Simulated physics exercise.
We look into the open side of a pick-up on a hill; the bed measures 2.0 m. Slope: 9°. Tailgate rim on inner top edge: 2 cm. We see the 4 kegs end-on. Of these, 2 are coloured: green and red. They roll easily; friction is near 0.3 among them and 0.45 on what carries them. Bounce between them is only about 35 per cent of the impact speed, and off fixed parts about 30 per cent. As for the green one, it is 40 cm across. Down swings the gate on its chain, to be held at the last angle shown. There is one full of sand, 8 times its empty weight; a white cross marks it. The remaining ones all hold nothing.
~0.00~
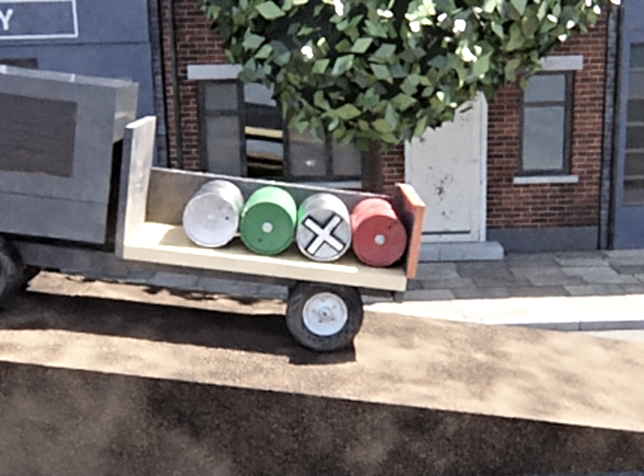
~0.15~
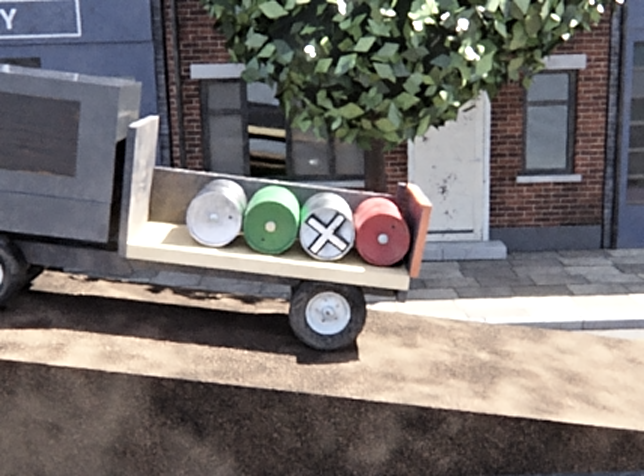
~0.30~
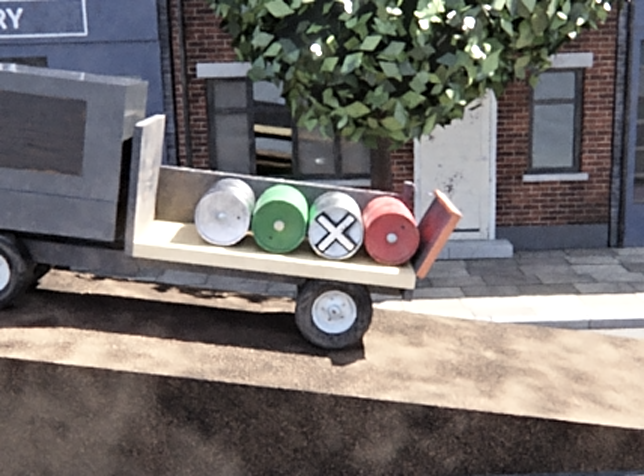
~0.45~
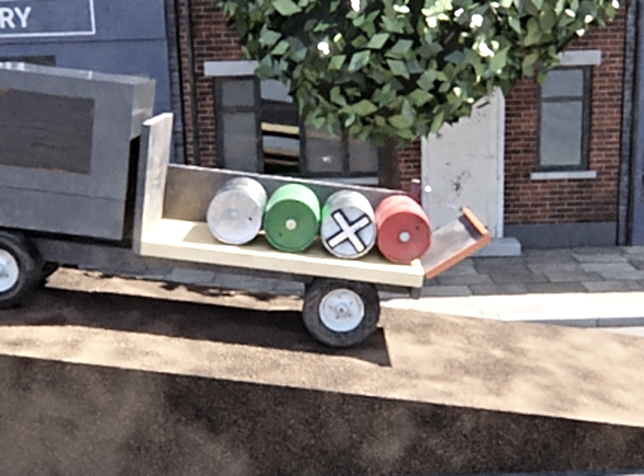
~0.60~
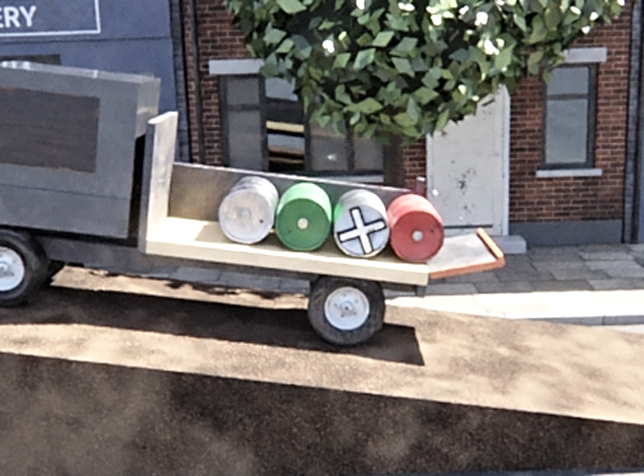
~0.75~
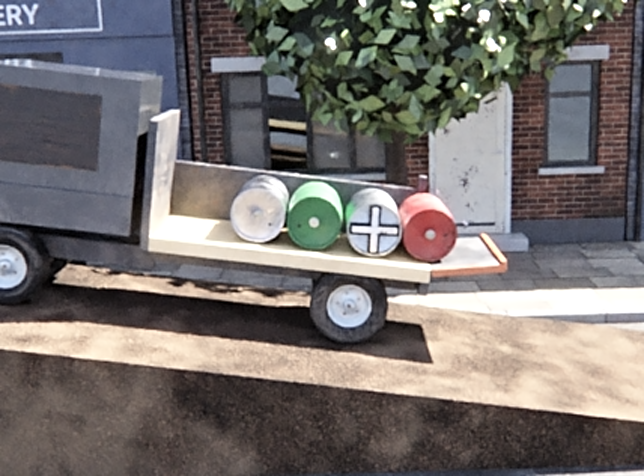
The tailgate of a pick-up on a slope swung down from upright to nearly level, and the four kegs in the bed, white, green, white-crossed and red, rolled a little way right toward it.
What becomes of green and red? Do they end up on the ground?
Here's what I'd expect: The green one does not leave, and the Red one exits.
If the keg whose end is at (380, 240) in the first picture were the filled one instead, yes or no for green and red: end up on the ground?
Green: Negative; red: Negative, in that case.
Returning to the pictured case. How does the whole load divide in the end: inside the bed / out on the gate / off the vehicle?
First 1, then 2, and last 1.
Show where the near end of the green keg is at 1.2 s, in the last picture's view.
It should be close to pixel (355, 227).
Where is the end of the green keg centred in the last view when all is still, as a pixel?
At about (444, 235).
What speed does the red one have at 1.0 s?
The speed is close to 0.7 m/s.
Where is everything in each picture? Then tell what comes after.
In the first picture, green (267, 228), red (380, 241); gate 81° above level, tip at (421, 207); white cross at (324, 234).
In the second picture, green (271, 227), red (384, 240); gate 78° above level, tip at (428, 207).
In the third picture, green (279, 226), red (392, 239); gate 58° above level, tip at (457, 216).
In the fourth picture, green (291, 225), red (405, 238); gate 31° above level, tip at (488, 239).
In the fifth picture, green (303, 224), red (418, 237); gate 8° above level, tip at (501, 263).
In the sixth picture, green (314, 223), red (431, 236); gate 2° above level, tip at (503, 268).
By 1.0 s, green is on the bed, 70 cm short of the hinge, rolling right; red is on the gate, 15 cm past the hinge, rolling right; 0 out so far.
By 1.2 s, green is on the bed, 55 cm short of the hinge, rolling right; red is on the gate, 30 cm past the hinge, rolling right; 0 out so far.
By 1.4 s, green is on the bed, 40 cm short of the hinge, rolling right; red is on the gate, 45 cm past the hinge, rolling right; 0 out so far.
By 1.6 s, green is on the bed, 20 cm short of the hinge, rolling right; red is dropping off the gate; 1 out so far.
Finally (3.6 s), green is on the gate, 5 cm past the hinge; red is out on the ground; 1 out so far.
